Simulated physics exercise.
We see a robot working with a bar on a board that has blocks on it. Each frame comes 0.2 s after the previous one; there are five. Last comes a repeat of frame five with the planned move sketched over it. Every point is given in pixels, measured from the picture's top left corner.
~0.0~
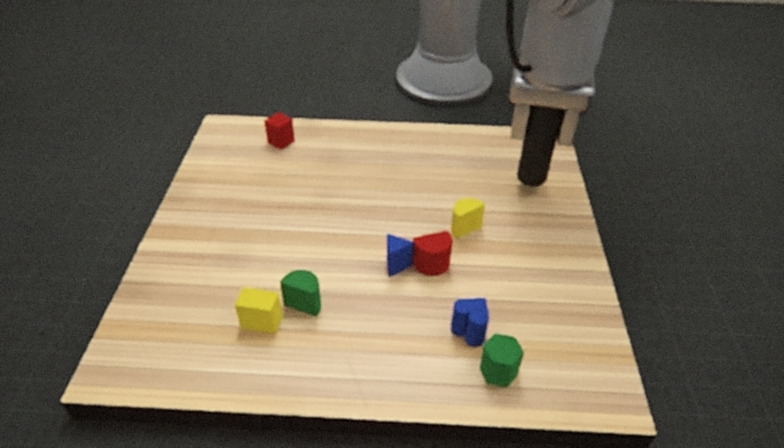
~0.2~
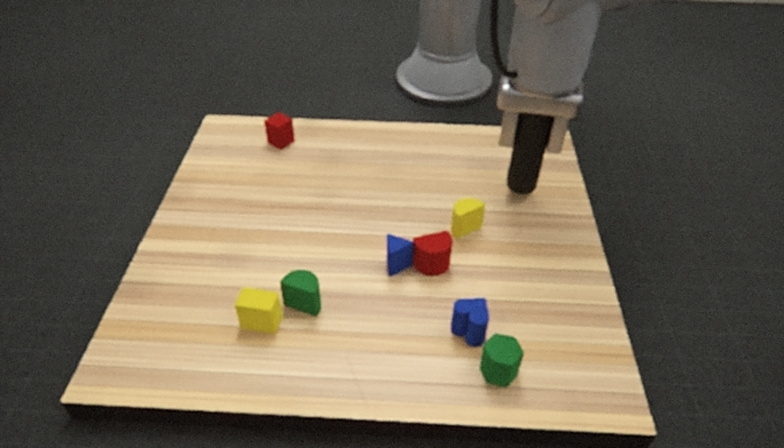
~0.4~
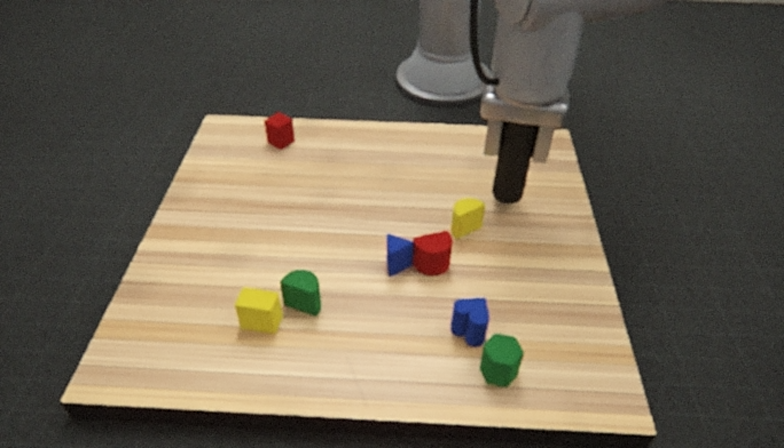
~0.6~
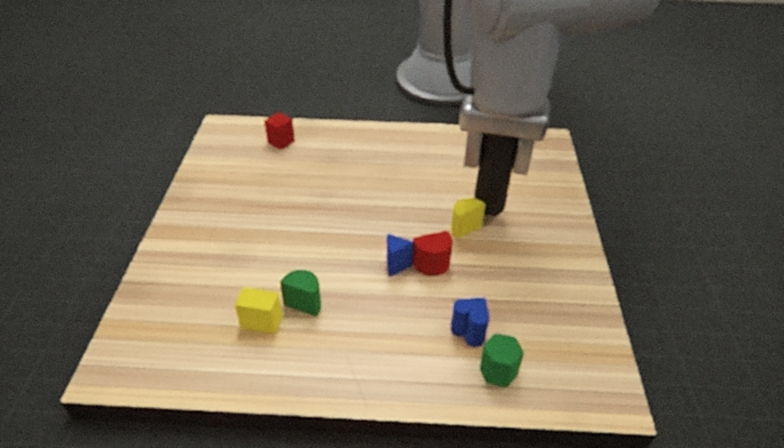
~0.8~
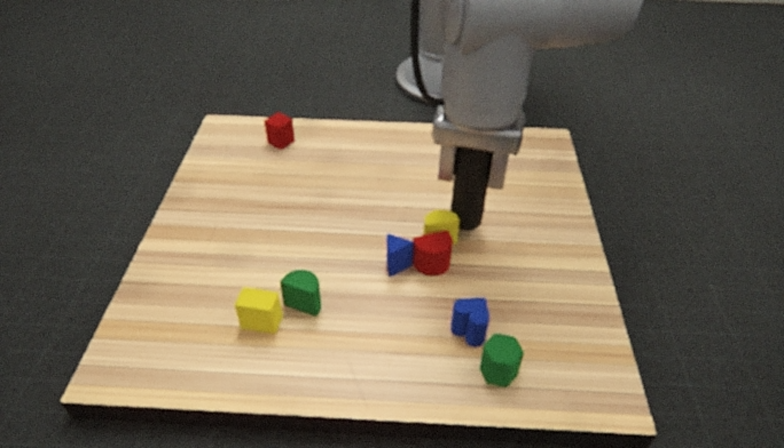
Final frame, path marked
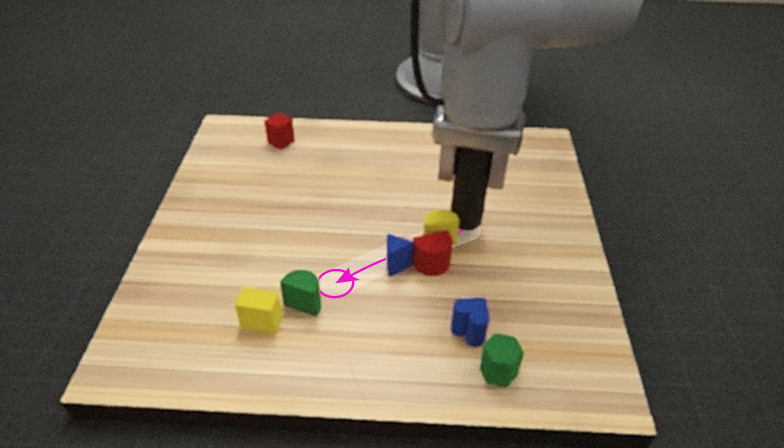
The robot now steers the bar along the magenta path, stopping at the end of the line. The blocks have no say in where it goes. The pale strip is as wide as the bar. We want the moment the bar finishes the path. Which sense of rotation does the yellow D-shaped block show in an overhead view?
In a top view, it turns clockwise.
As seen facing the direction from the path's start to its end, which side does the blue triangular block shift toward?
Towards the left-hand side.
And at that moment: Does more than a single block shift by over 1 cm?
I expect so.
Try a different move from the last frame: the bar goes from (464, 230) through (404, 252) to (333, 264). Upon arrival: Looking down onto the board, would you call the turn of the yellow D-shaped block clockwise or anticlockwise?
Direction: Clockwise.
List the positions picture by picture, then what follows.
Bar tip (531, 178); block tops, blue triangular block (397, 242); red D-shaped block (435, 241); yellow D-shaped block (467, 205), in the first frame.
Bar (521, 185); blocks unchanged, in the second frame.
Bar (507, 195); blocks unchanged, in the third frame.
Bar (489, 206); blocks unchanged, in the fourth frame.
Bar (466, 220); blue triangular block (397, 242); red D-shaped block (435, 241); yellow D-shaped block (441, 216), in the fifth frame.
Path on the board, from (464, 230) via (401, 253), ending at (335, 283).
What follows on the original path. One third of the way, bar (423, 236); yellow D-shaped block (394, 228), turned 25° clockwise.
Two thirds of the way, bar (379, 252); blue triangular block (380, 258), turned 30° anticlockwise; yellow D-shaped block (348, 239), turned 60° clockwise.
At the end, bar (335, 274); blue triangular block (376, 264), turned 60° anticlockwise; red D-shaped block in place; yellow D-shaped block (315, 243), turned 160° clockwise.
